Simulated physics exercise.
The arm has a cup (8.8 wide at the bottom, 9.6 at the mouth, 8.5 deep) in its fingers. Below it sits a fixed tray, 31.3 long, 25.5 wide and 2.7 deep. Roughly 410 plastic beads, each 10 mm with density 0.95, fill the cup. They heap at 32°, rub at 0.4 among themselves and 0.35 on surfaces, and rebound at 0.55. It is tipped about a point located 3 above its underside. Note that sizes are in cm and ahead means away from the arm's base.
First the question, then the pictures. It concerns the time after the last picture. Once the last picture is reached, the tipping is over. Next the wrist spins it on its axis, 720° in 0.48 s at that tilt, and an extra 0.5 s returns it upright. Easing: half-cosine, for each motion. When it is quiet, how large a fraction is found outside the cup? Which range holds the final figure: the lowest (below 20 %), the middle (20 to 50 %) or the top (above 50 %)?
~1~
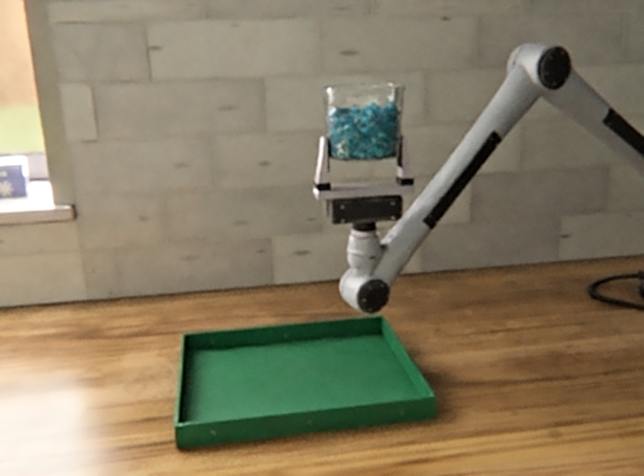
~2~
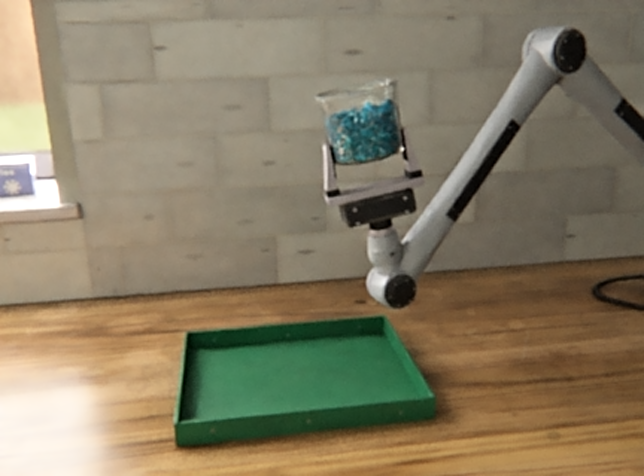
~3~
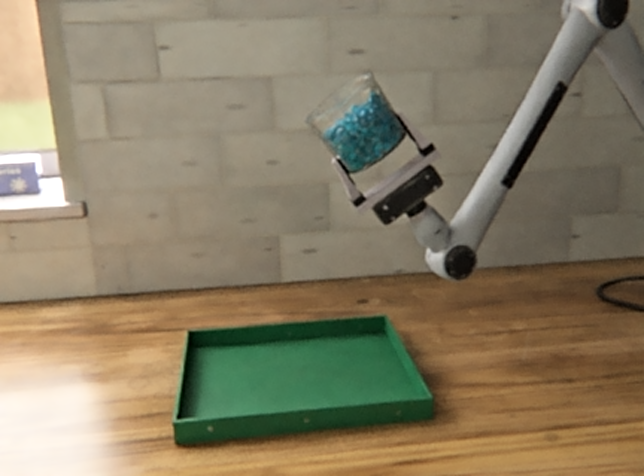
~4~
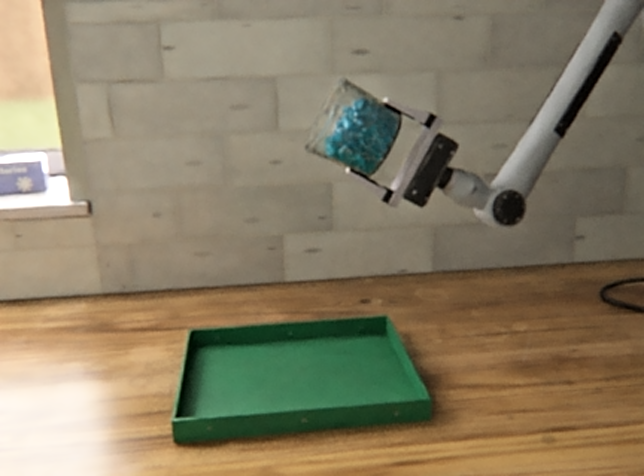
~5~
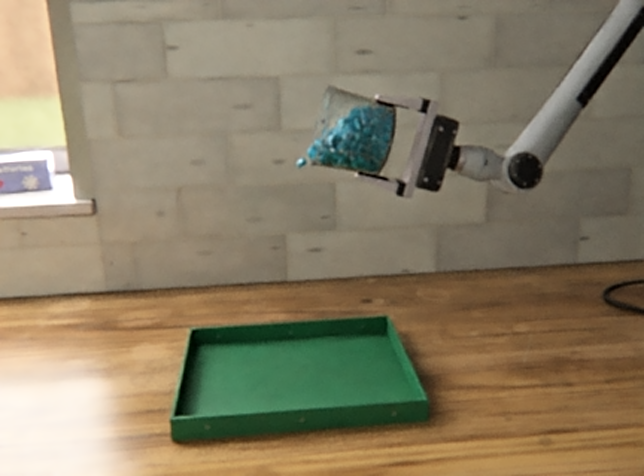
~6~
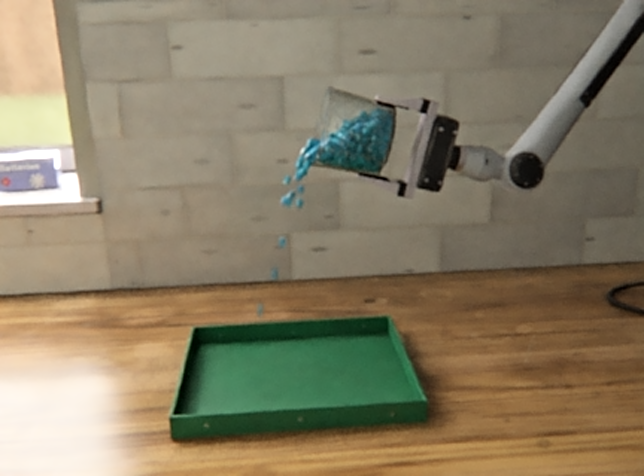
It sits in the middle range, 20 to 50 %.
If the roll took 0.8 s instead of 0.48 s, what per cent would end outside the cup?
Then: Approx. 25 %.
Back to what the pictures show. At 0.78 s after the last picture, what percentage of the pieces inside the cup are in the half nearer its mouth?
About 35 percent.
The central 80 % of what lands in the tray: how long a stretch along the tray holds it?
Roughly 20 centimetres.
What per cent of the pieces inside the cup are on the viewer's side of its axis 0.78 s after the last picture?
Share noted: Close to 50 per cent.
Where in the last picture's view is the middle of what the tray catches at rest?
The centre sits around (240, 388).
Then, 0.39 s on, tipped 75°, highest piece 45 above the table; 313 in the cup, 30 in the tray, 5 on the table or floor, 58 in flight or on a rim.
Then, 0.78 s on, tipped 25°, highest piece 38 above the table; 279 in the cup, 71 in the tray, 20 on the table or floor, 36 in flight or on a rim.
Then, 1.18 s on, upright, highest piece 39 above the table; 279 in the cup, 81 in the tray, 41 on the table or floor, 5 in flight or on a rim.
Then, 1.88 s on, upright, highest piece 39 above the table; 279 in the cup, 82 in the tray, 45 on the table or floor.
In the end, 279 in the cup, 82 in the tray, 45 on the table or floor. That is 31 % outside the cup.
